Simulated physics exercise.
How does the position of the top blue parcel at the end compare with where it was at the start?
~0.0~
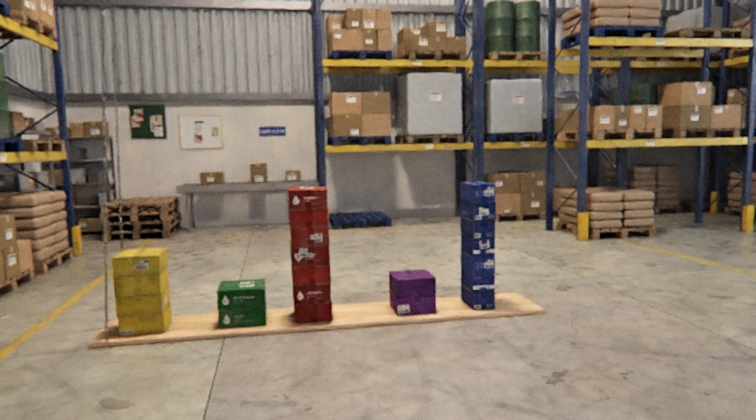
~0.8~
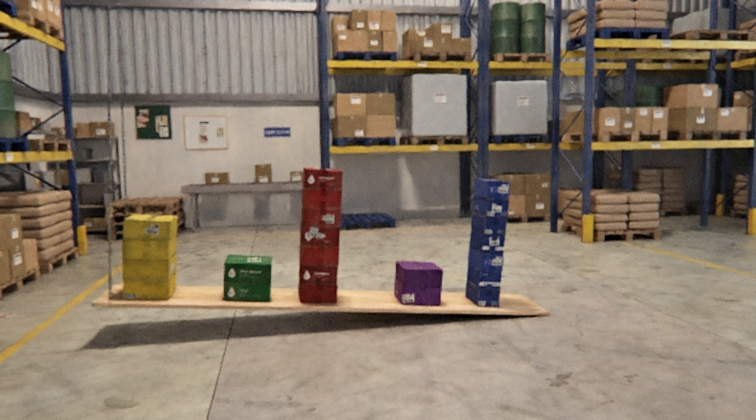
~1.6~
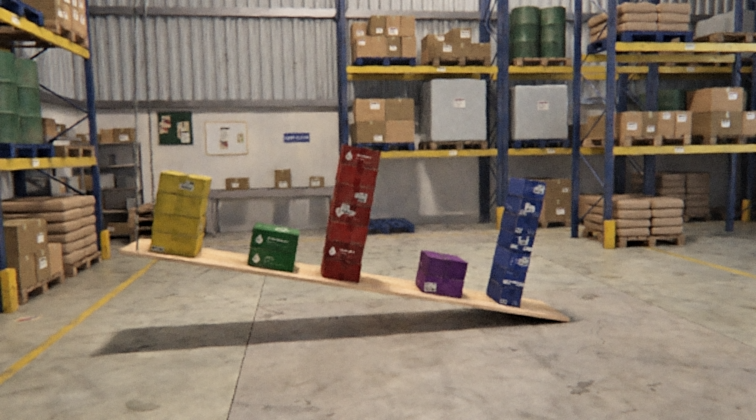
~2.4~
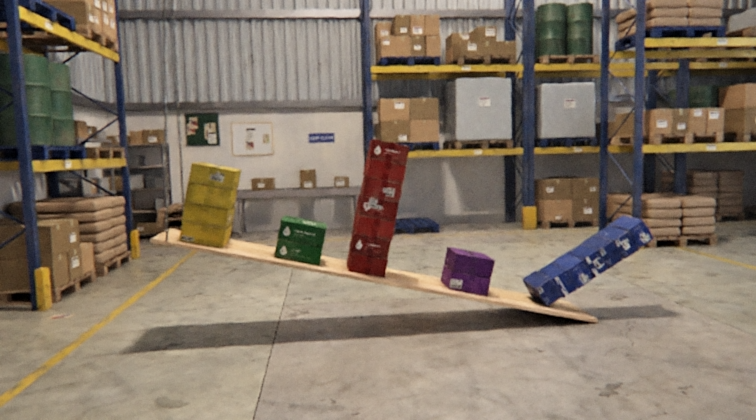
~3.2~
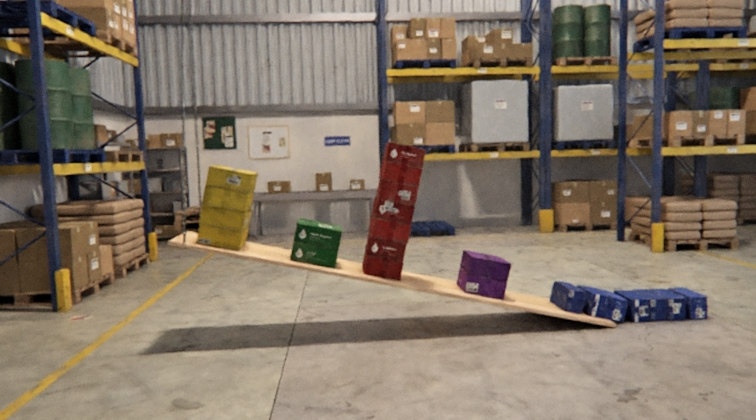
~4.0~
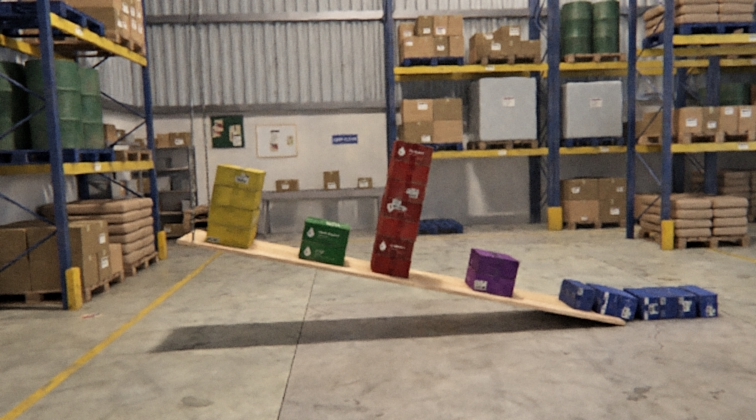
At the start it sits upright on top of the tall blue column at the right of the deck. At the end it lies on its side on the floor, lower and farther right, beyond the deck's low end.
